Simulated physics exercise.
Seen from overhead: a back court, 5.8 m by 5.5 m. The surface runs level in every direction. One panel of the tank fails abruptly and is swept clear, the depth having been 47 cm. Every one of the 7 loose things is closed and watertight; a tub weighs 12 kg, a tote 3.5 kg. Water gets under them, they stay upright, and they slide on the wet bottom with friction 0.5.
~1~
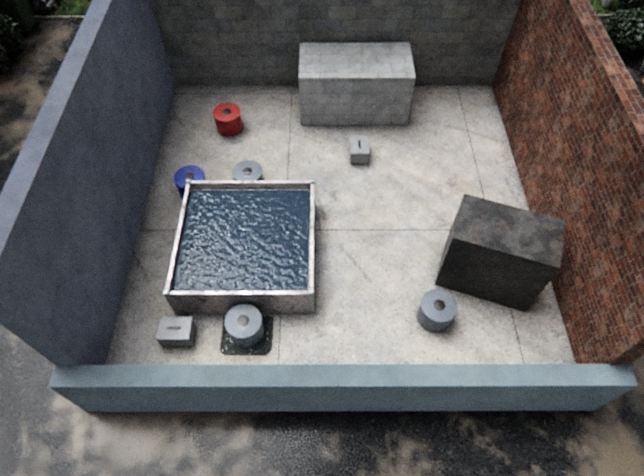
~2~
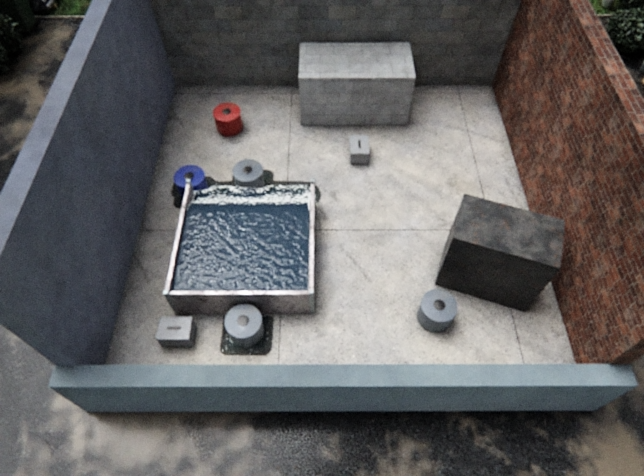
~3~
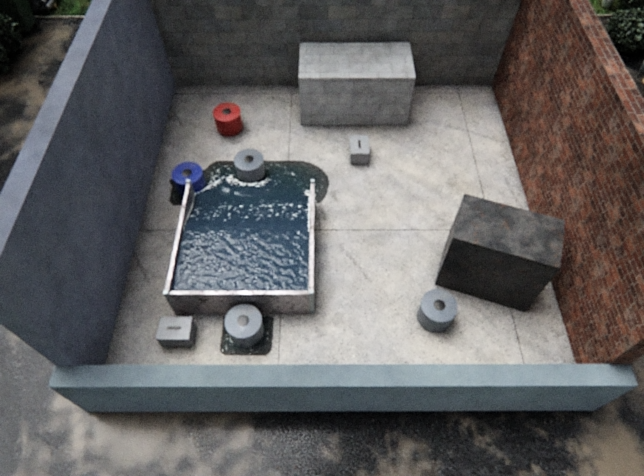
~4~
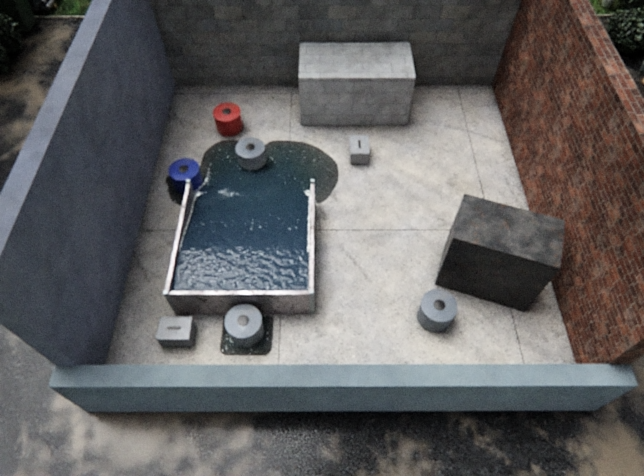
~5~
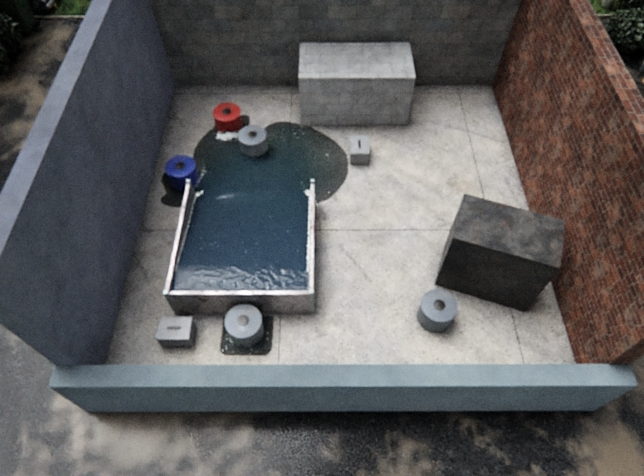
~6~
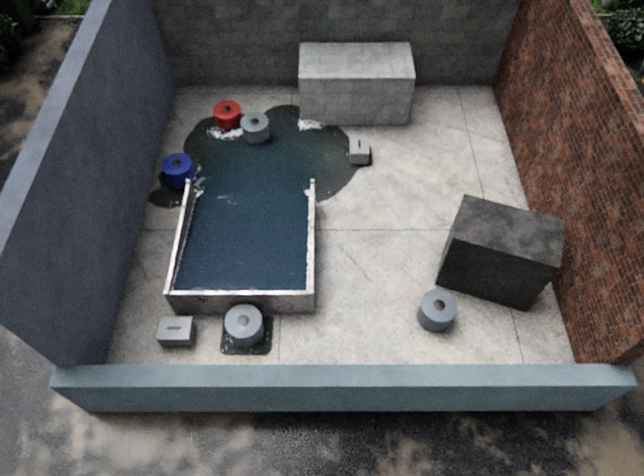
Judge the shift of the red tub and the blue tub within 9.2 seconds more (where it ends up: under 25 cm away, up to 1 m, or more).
Both checked: The red tub gets well away, and the blue tub gets well away.
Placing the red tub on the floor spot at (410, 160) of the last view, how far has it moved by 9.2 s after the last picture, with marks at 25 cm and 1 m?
As it turns out, it barely budges.
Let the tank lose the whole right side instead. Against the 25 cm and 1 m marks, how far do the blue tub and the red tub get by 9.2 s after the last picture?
Log: Blue tub negligible displacement; red tub negligible displacement.
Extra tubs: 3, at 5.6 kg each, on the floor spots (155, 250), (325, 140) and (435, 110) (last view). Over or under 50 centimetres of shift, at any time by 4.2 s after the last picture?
Beyond it, beyond it, within it.
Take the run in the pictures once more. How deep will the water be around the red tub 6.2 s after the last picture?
Somewhere close to 7 cm.
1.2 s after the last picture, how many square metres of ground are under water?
That flooded area is roughly 13 m2.
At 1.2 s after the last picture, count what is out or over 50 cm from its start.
The number by then is 4.
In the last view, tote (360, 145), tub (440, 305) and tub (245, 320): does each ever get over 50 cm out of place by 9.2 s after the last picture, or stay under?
First one went too far, second one stayed inside, third one went too far.
Then, 1.2 s after the last picture the red tub is near (214, 72), 0.9 m from its start, afloat; the blue tub is near (162, 159), 0.6 m from its start, aground; 2 afloat.
Then, 3.8 s after the last picture the red tub is near (203, 121), 0.4 m from its start, afloat; the blue tub is near (159, 229), 1.0 m from its start, aground; 2 afloat.
Then, 6.2 s after the last picture the red tub is near (211, 180), 1.5 m from its start, aground; the blue tub is near (177, 348), 2.7 m from its start, afloat; 3 afloat.
Then, 9.2 s after the last picture the red tub is near (215, 172), 1.3 m from its start, aground; the blue tub is near (270, 351), 3.0 m from its start, aground; 2 afloat.
